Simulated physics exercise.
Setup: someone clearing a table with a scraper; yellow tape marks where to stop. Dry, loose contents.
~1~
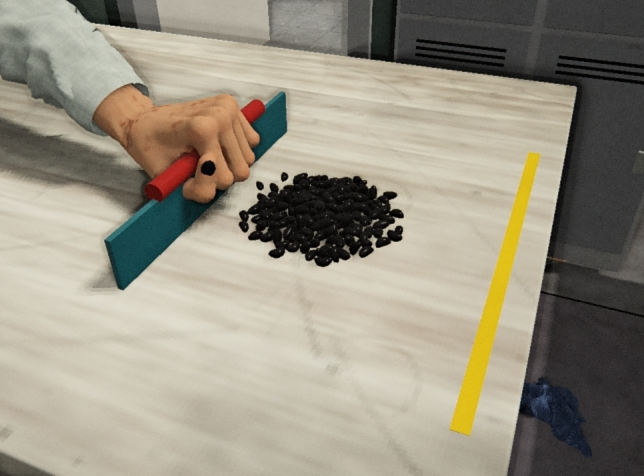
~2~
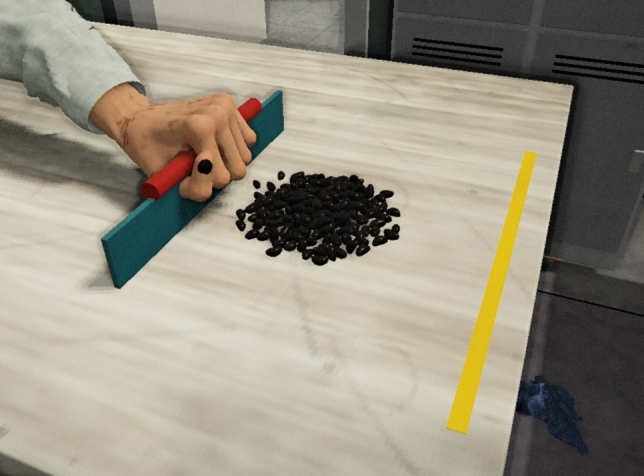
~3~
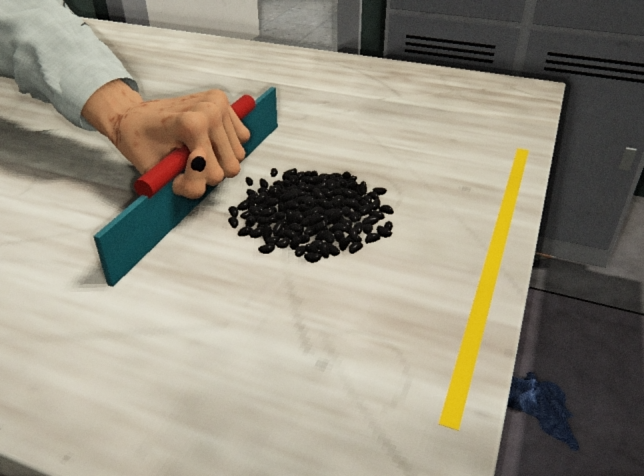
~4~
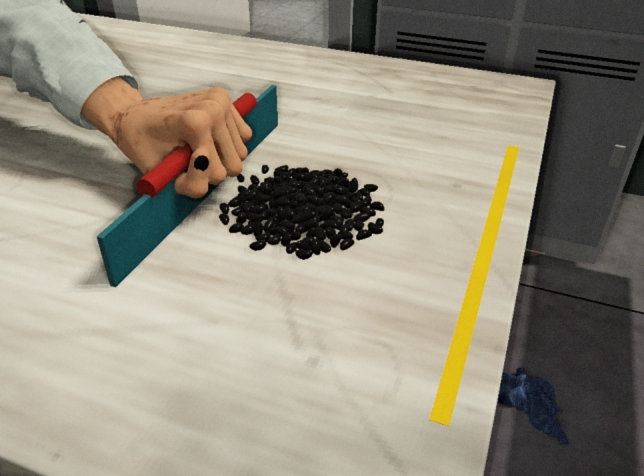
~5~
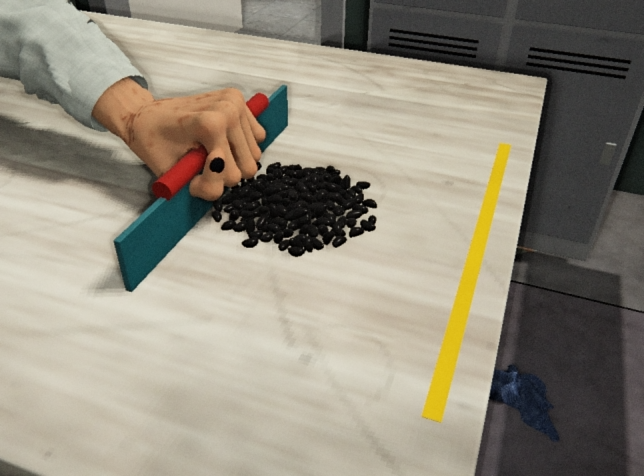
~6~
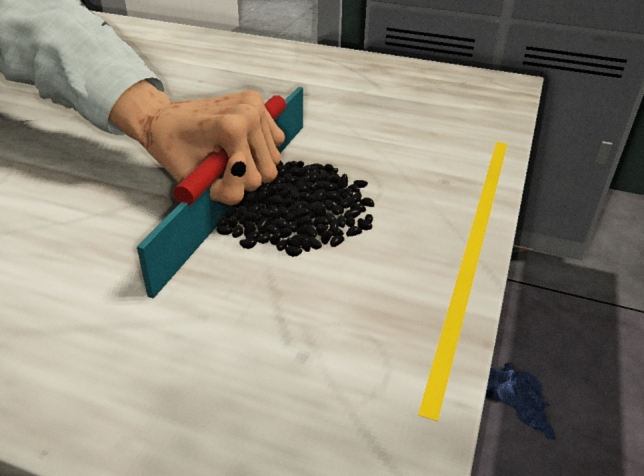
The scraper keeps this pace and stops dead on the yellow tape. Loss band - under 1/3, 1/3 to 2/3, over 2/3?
Over 2/3.
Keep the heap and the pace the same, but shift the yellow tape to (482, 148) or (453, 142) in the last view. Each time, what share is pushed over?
Roughly 60 % and 20 %.
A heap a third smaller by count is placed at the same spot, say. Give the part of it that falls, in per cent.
Close to 80 per cent of the heap.
Just after the last frame, scraper still moving, near (361, 175); heap all on the table, its front near (478, 253).
A moment on, scraper stopped at the yellow tape; heap roughly two thirds over the edge.
Further on, scraper stopped at the yellow tape; heap the larger part over the edge.
When it is over, scraper stopped at the yellow tape; heap the larger part over the edge.
